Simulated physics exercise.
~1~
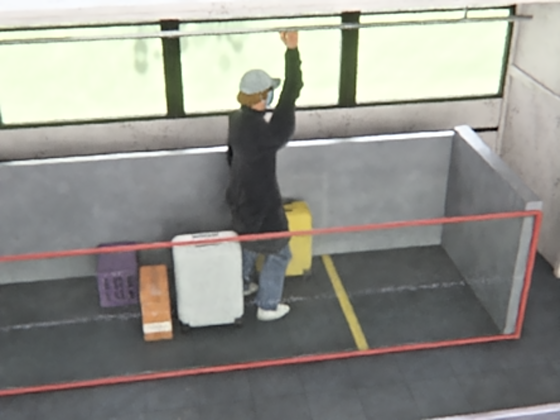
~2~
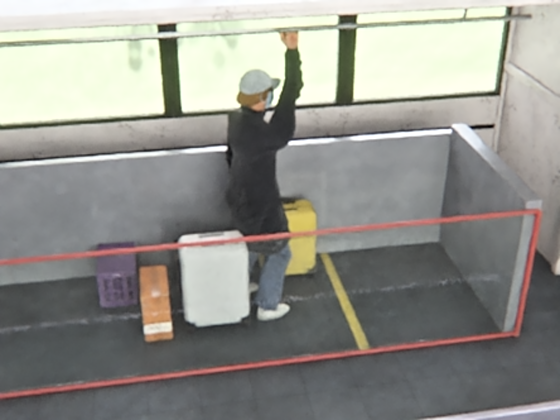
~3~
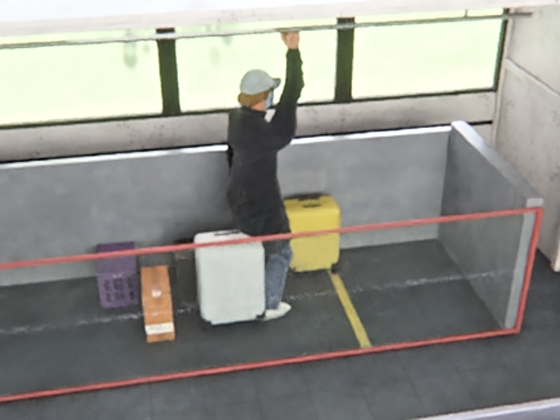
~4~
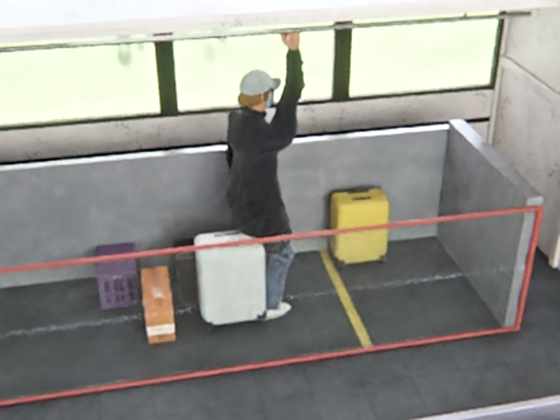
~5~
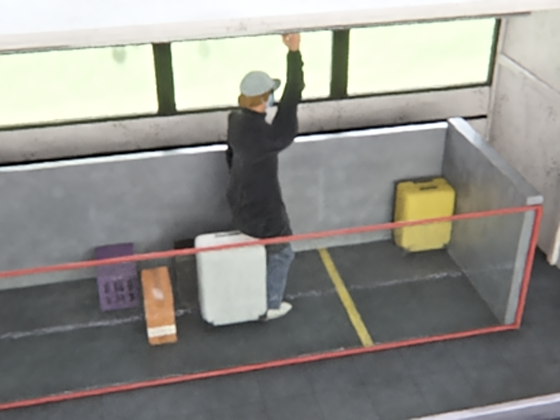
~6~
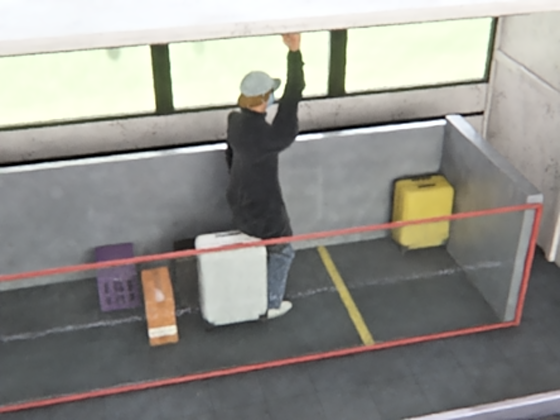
To begin with, a traveller in a cap and dark top stands in a tram bay, one arm raised to an overhead rail, with a purple crate, an orange carton, a big white case and a small yellow case around their legs. Both wheeled cases start rolling to the right. The white one travels only a short way and stops by the traveller's legs, short of the yellow floor line. The yellow case keeps rolling, upright, and crosses the line. It ends near the right-hand partition, while the crate and carton remain in place and the traveller still holds on.
